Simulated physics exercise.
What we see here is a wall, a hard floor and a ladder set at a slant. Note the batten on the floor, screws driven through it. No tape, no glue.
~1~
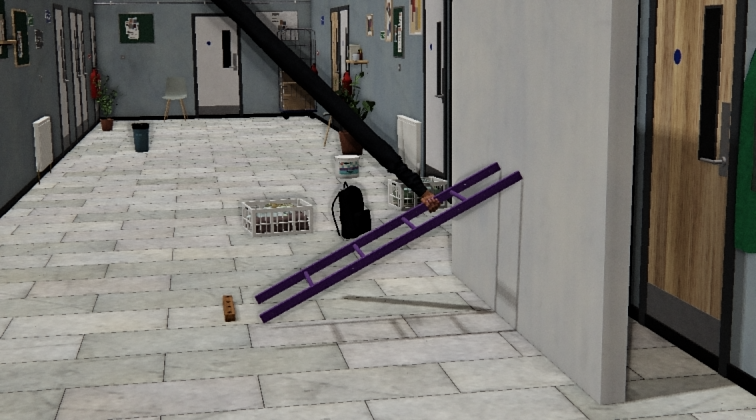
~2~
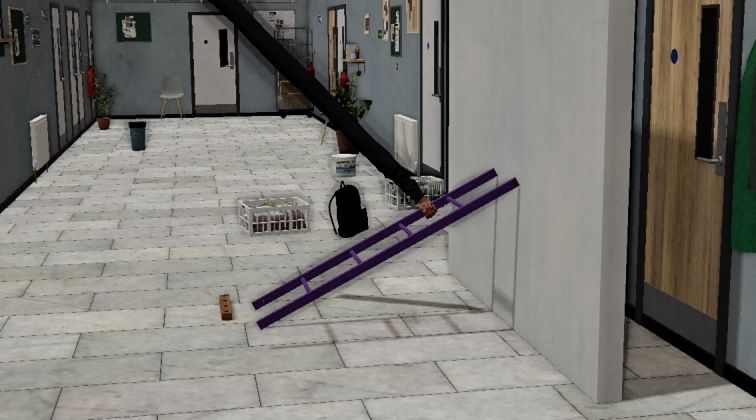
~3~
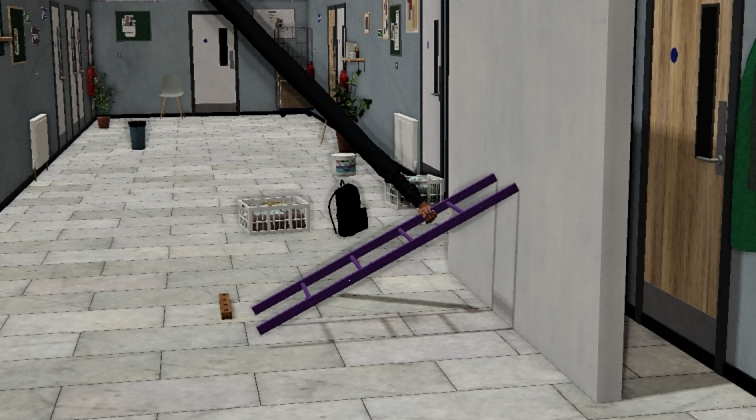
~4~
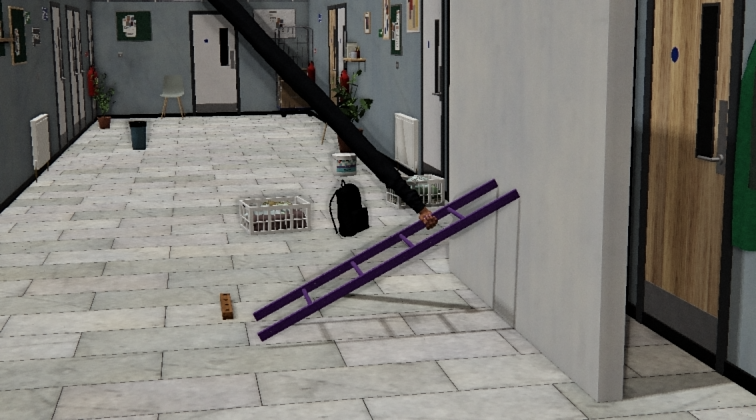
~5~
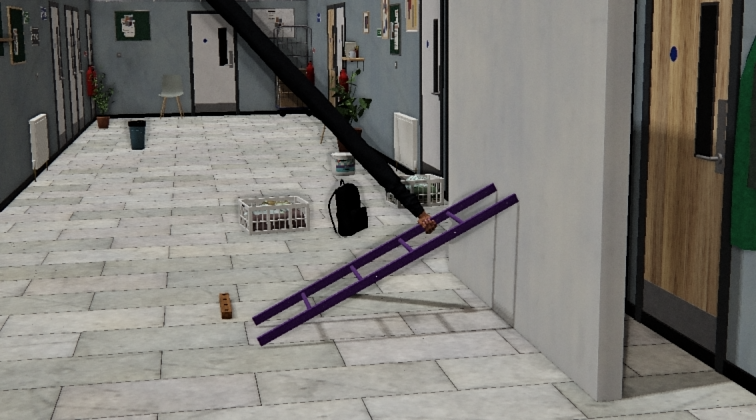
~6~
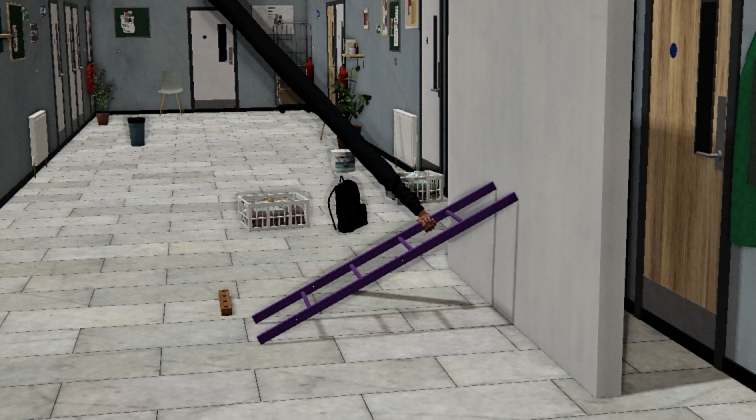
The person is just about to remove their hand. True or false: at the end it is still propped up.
False.
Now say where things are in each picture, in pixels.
Still on the way; purple ladder (386, 239); batten (229, 308), in the first picture.
Still on the way; purple ladder (383, 245); batten (225, 307), in the second picture.
Still on the way; purple ladder (382, 250); batten (225, 306), in the third picture.
Still on the way; purple ladder (383, 257); batten (226, 306), in the fourth picture.
Still on the way; purple ladder (382, 261); batten (225, 306), in the fifth picture.
In place, still held; purple ladder (382, 259); batten (225, 302), in the sixth picture.
Then, 0.30 s after the last picture, purple ladder tipped 8° from how it was near (375, 278).
Then, 0.42 s after the last picture, purple ladder tipped 19° from how it was near (368, 304).
At rest, the purple ladder slides out and falls, near (365, 323).
